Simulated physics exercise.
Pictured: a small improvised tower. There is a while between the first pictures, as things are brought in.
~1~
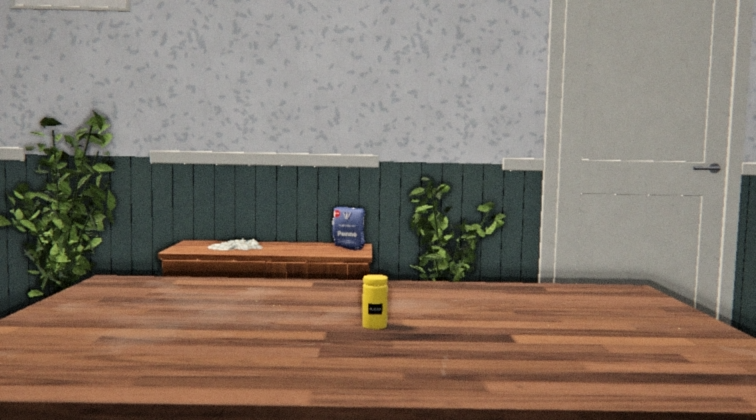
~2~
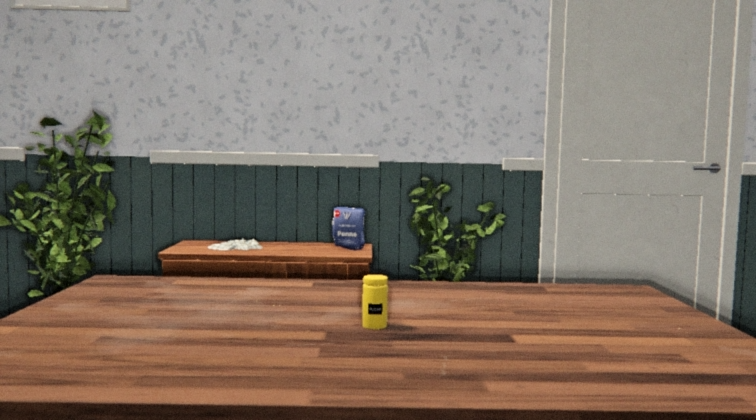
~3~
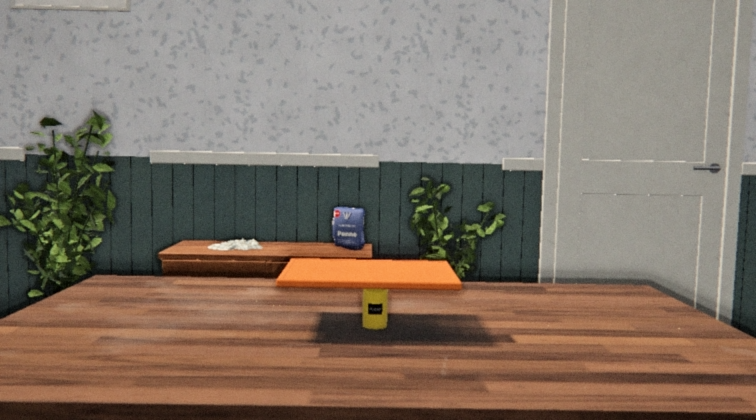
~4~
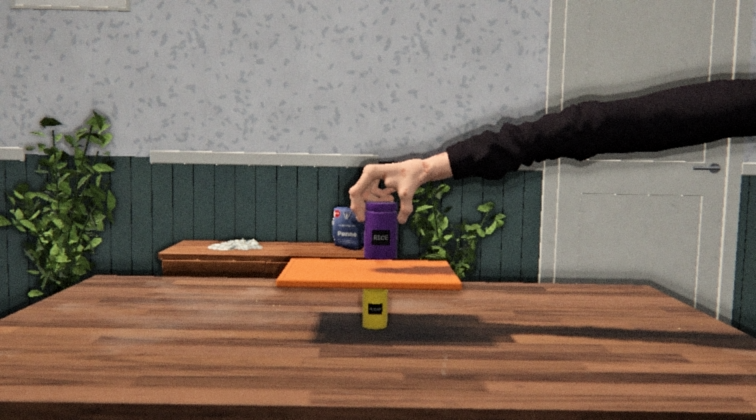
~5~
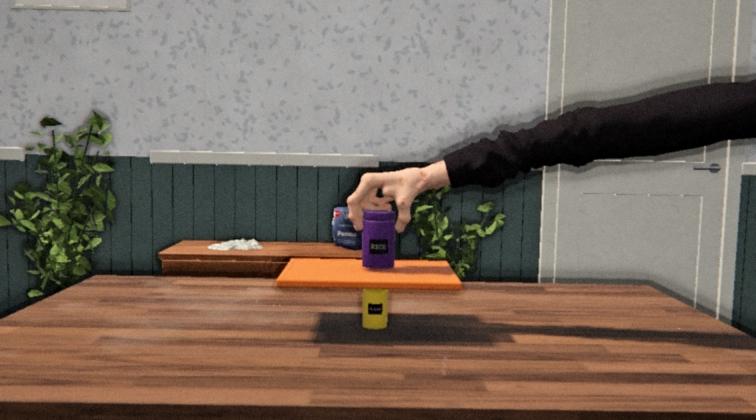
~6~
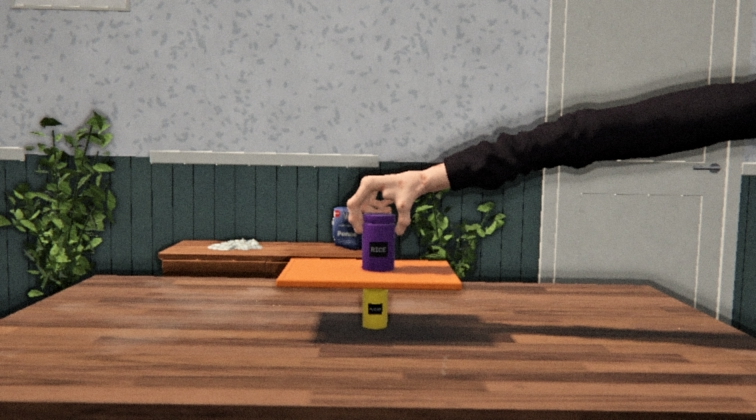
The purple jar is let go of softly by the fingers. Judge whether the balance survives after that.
Will stay.
Then, 0.20 s past the last view, nothing moves.
Then, 0.50 s past the last view, purple jar resting near (379, 243).
Finally, all 3 still in place. Final places as the last picture's camera would see them, purple jar near (379, 243). The stack holds.
